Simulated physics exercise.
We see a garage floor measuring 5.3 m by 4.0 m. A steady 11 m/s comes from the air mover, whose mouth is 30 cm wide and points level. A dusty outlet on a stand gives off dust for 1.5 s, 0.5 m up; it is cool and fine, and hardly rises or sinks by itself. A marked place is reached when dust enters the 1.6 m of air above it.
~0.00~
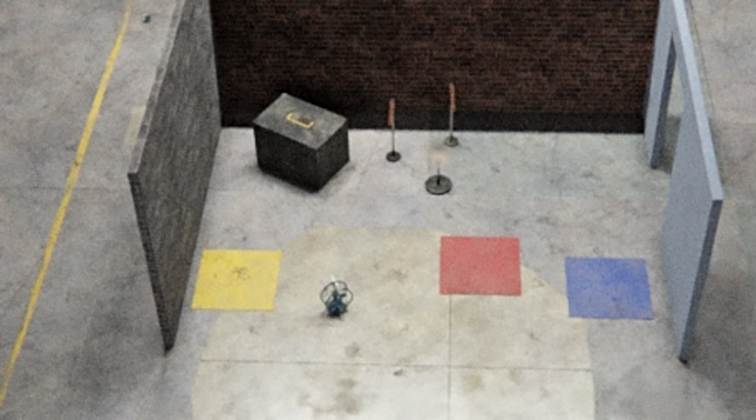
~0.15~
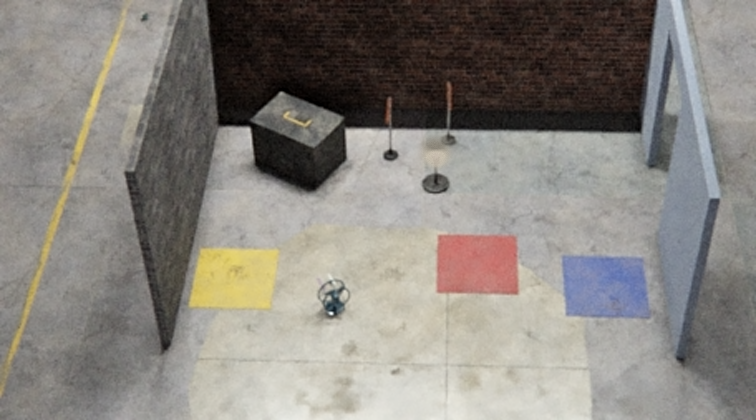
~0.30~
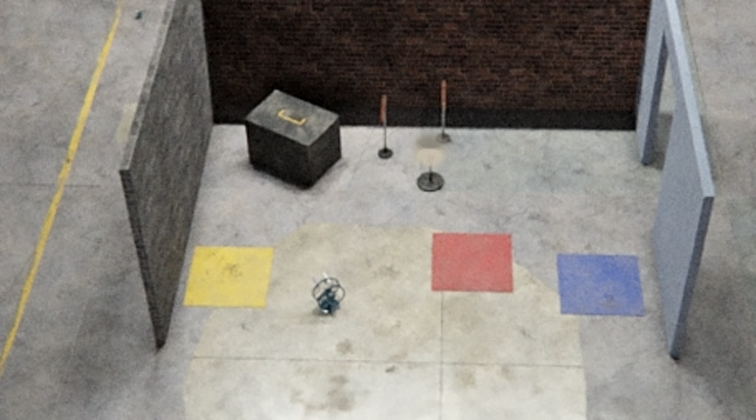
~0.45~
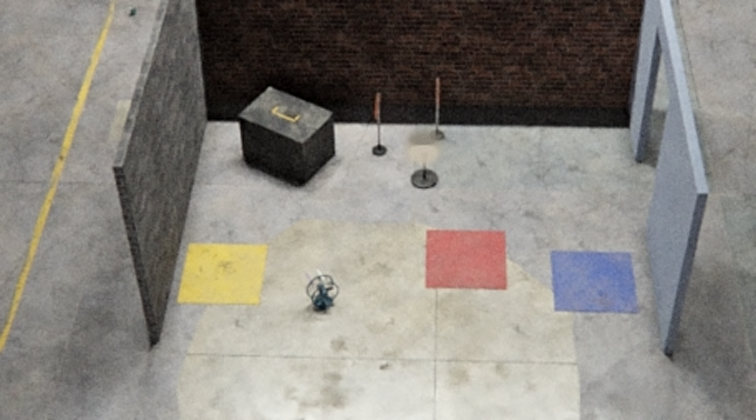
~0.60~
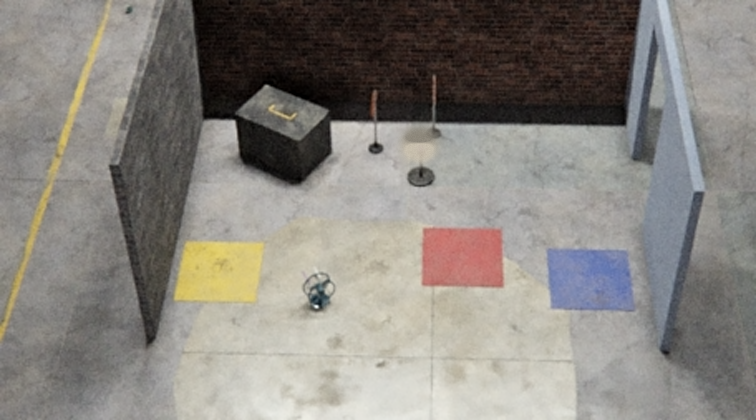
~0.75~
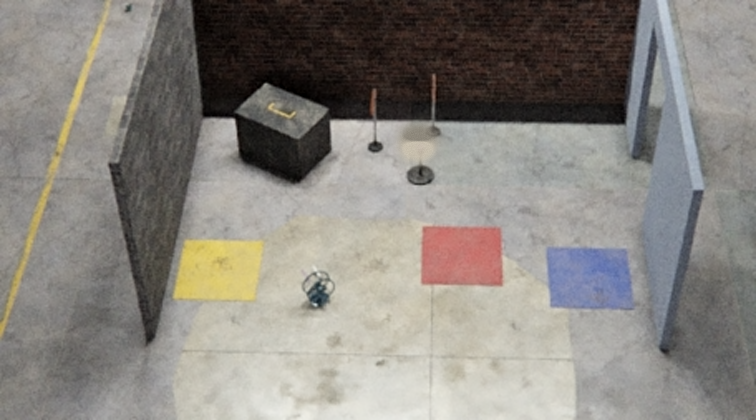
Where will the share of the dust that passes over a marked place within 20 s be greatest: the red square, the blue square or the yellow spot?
Most passes over blue.
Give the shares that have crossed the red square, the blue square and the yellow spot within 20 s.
Roughly 0 % red, 30 % blue, 0 % yellow.
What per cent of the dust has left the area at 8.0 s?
Near 0 %.
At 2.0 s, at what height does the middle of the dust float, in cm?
Roughly 40 cm up.
By 2.0 s, 0 % is gone from the area; 0 % has passed over the blue square, 0 % over the red square and 0 % over the yellow spot, and the middle of the rest is near (412, 140).
By 4.0 s, 0 % is gone from the area; 0 % has passed over the blue square, 0 % over the red square and 0 % over the yellow spot, and the middle of the rest is near (399, 131).
By 8.0 s, 0 % is gone from the area; 0 % has passed over the blue square, 0 % over the red square and 0 % over the yellow spot, and the middle of the rest is near (537, 101).
By 20.0 s, 80 % is gone from the area; 25 % has passed over the blue square, 0 % over the red square and 0 % over the yellow spot, and the middle of the rest is near (643, 252).
